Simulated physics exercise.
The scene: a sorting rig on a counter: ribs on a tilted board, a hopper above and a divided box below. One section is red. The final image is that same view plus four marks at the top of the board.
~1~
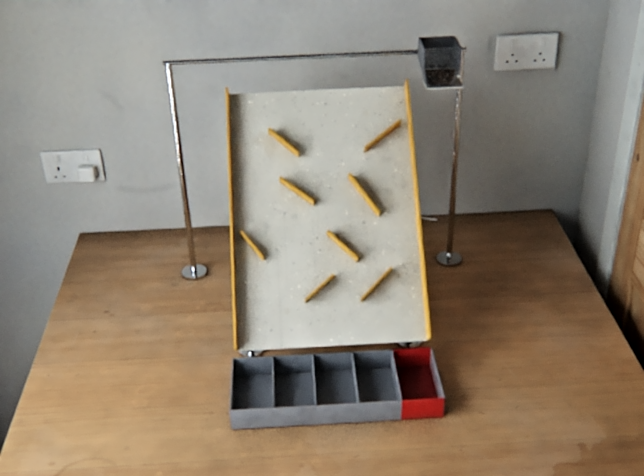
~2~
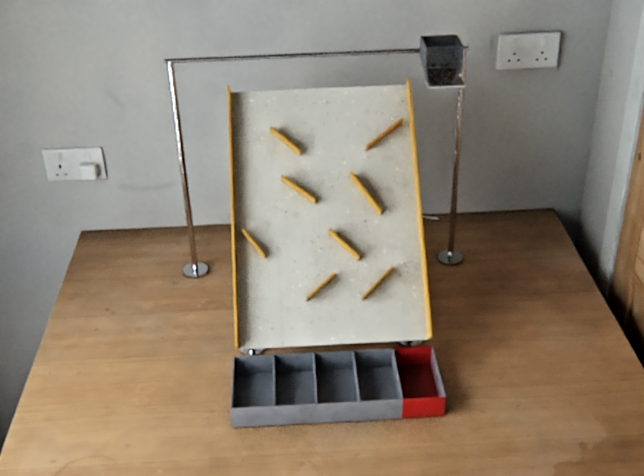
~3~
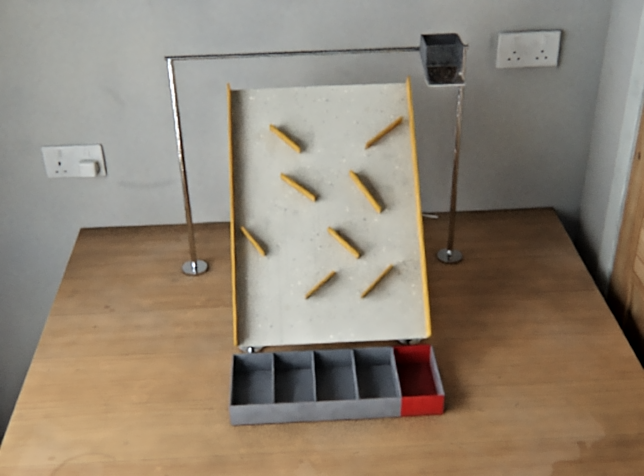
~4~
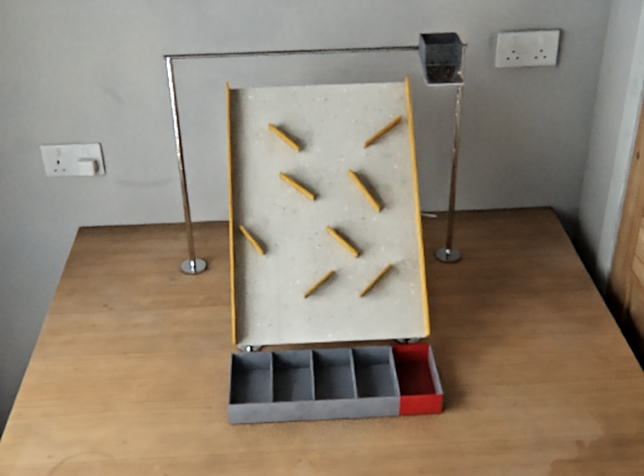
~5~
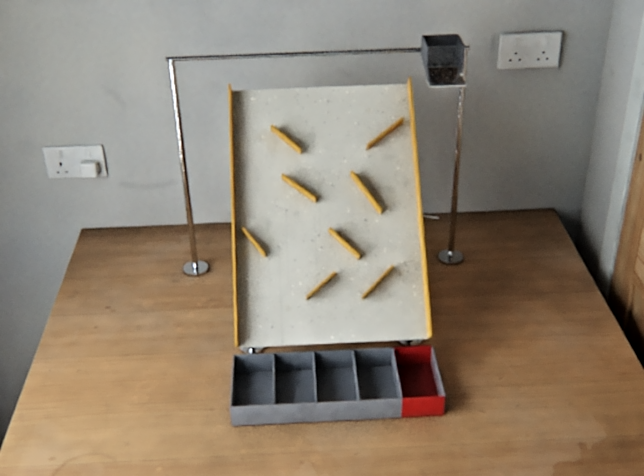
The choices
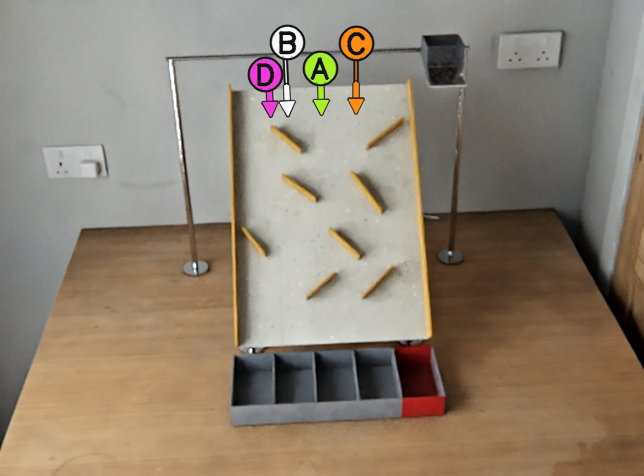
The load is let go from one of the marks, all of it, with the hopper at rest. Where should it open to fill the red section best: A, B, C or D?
C.
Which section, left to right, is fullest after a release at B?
It is the third one.
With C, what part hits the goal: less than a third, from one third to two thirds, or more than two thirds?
Mark C gives from one third to two thirds.
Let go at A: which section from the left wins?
It is the third one.
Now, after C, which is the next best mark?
Mark A.
On the marked copy, mark A meets the board at (321, 109); mark B meets the board at (287, 110); mark C meets the board at (356, 108); mark D meets the board at (270, 111).
Choosing A, a small share in the red section, the bulk in other sections.
Choosing B, only a few in the red section, all but a few in other sections.
Choosing C, close to a third in the red section, close to half in other sections, a small share held on the board, a small share outside the box.
Choosing D, none at all in the red section, all but a few in other sections, a small share held on the board.
